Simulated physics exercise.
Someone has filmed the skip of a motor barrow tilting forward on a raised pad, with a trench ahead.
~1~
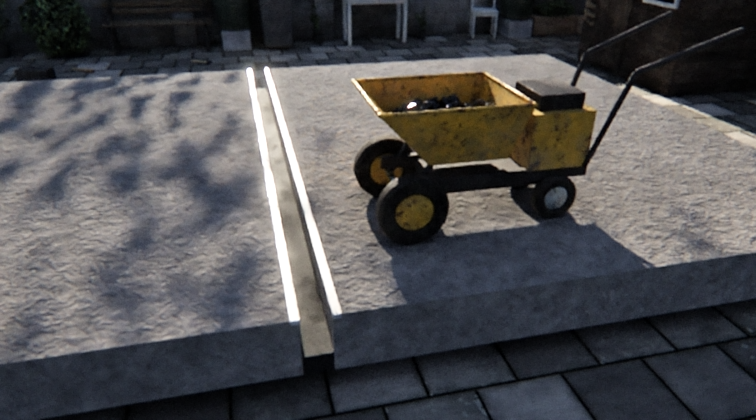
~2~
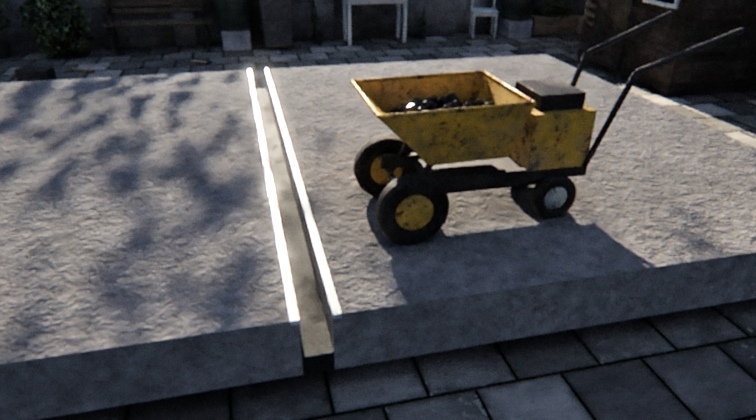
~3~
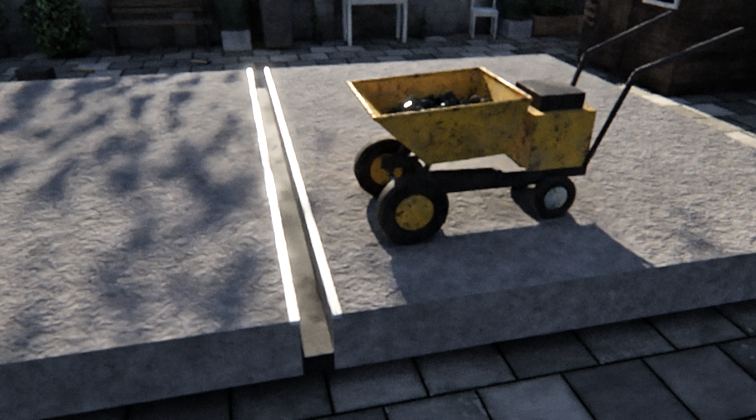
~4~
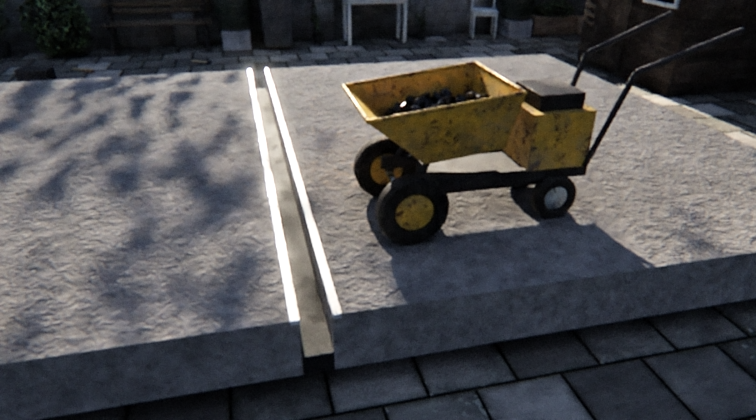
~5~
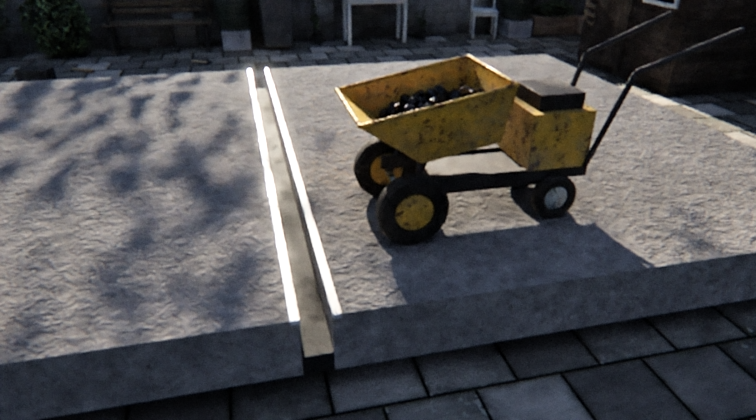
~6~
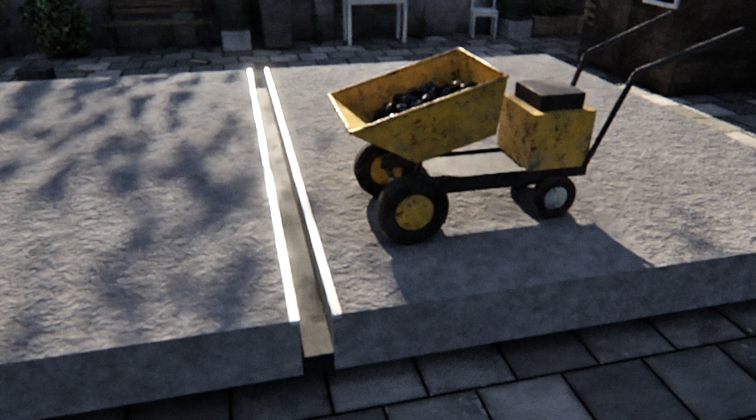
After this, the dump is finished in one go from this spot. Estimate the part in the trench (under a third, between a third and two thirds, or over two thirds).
The trench ends with from one third to two thirds of it.
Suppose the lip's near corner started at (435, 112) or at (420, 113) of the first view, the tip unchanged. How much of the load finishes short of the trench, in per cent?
About 30 and 20 per cent.
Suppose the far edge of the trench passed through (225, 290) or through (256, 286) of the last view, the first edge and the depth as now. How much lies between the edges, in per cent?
Near 100 % and 100 %.
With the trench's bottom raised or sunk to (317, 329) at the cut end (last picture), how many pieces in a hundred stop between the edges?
About 30 per cent.
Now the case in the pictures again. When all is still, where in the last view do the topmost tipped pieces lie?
Near (260, 215).
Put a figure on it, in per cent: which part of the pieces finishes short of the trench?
About 0 per cent.
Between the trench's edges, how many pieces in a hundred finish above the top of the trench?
Close to 5 per cent.
Soon, skip tipped steeply; all in the skip.
A while on, skip tipped right over; most in the skip; a small part in or heaped over the trench; a small part beyond it.
Towards the end, skip tipped right over; a small part in the skip; about a third in or heaped over the trench; about half beyond it.
Finally, skip tipped right over; about half in or heaped over the trench; about half beyond it.
